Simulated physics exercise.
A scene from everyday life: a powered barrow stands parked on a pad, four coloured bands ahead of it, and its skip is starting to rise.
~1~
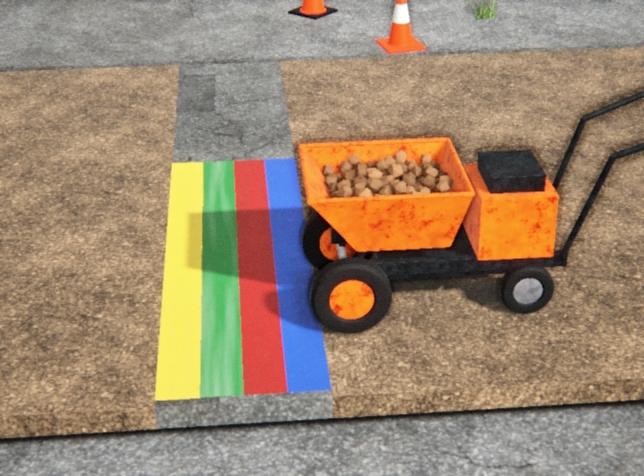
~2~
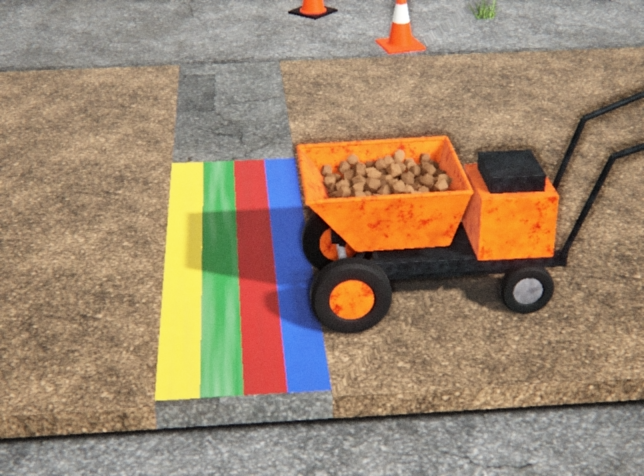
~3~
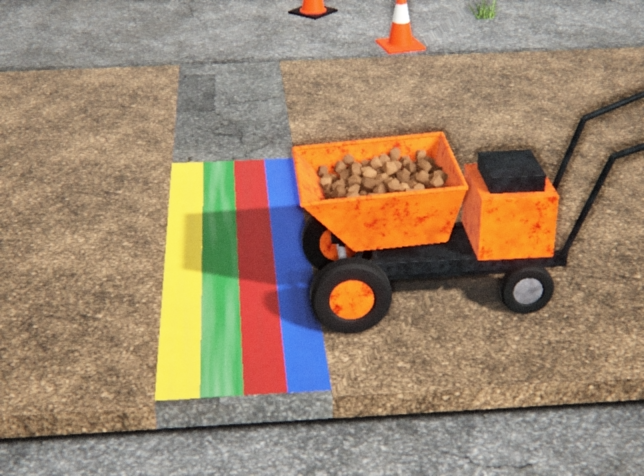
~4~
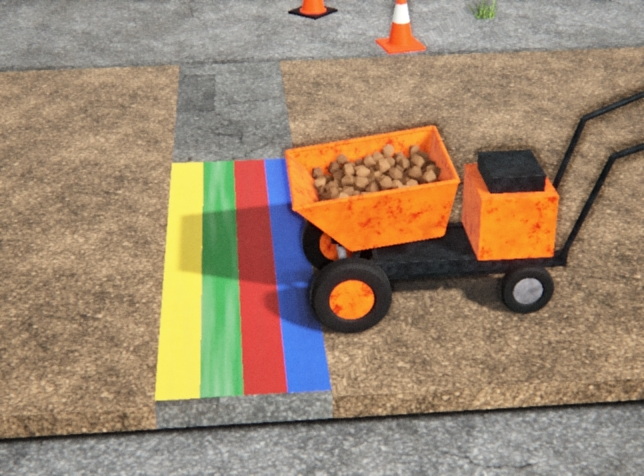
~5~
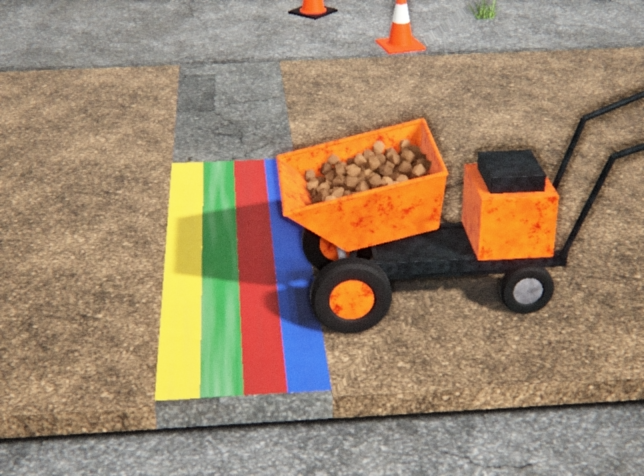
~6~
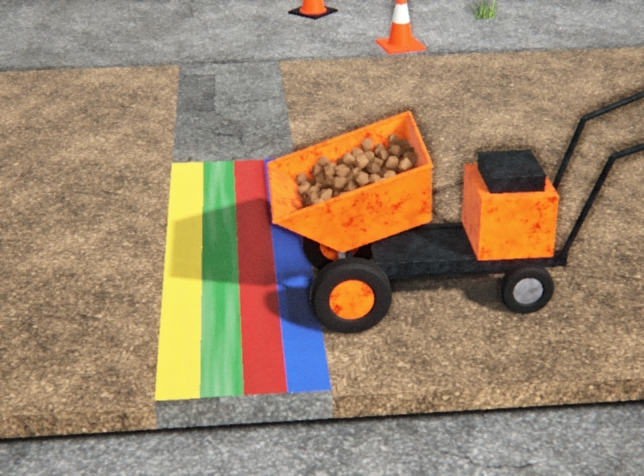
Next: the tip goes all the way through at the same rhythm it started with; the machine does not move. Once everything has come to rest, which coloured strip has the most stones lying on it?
Yellow.
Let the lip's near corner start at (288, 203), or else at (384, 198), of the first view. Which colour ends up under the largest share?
First spot: The yellow strip; second spot: That red strip.
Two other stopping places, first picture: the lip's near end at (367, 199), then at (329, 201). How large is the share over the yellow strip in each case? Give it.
The first gives close to 10 per cent and the second 20 per cent.
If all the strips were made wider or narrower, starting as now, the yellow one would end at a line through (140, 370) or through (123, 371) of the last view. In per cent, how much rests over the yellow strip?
About 30 per cent first, then about 30 per cent.
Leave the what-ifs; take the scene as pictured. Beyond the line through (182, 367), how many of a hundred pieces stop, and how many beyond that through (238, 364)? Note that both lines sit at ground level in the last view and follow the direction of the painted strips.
Estimate, first then second: 40 %, 80 %.
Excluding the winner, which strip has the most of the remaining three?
It's green.
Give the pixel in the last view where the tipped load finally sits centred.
(182, 300).
Soon after the last picture, skip tipped steeply; all in the skip.
A little later, skip tipped right over; about two thirds in the skip; about a quarter over the green strip; a small part over the yellow strip; a stray few off the paint.
Later still, skip tipped right over; about a quarter in the skip; a stray few over the red strip; about a quarter over the green strip; about a third over the yellow strip; about a quarter off the paint.
At rest, skip tipped right over; about a quarter in the skip; none over the blue strip; a stray few over the red strip; about a quarter over the green strip; about a third over the yellow strip; about a quarter off the paint.
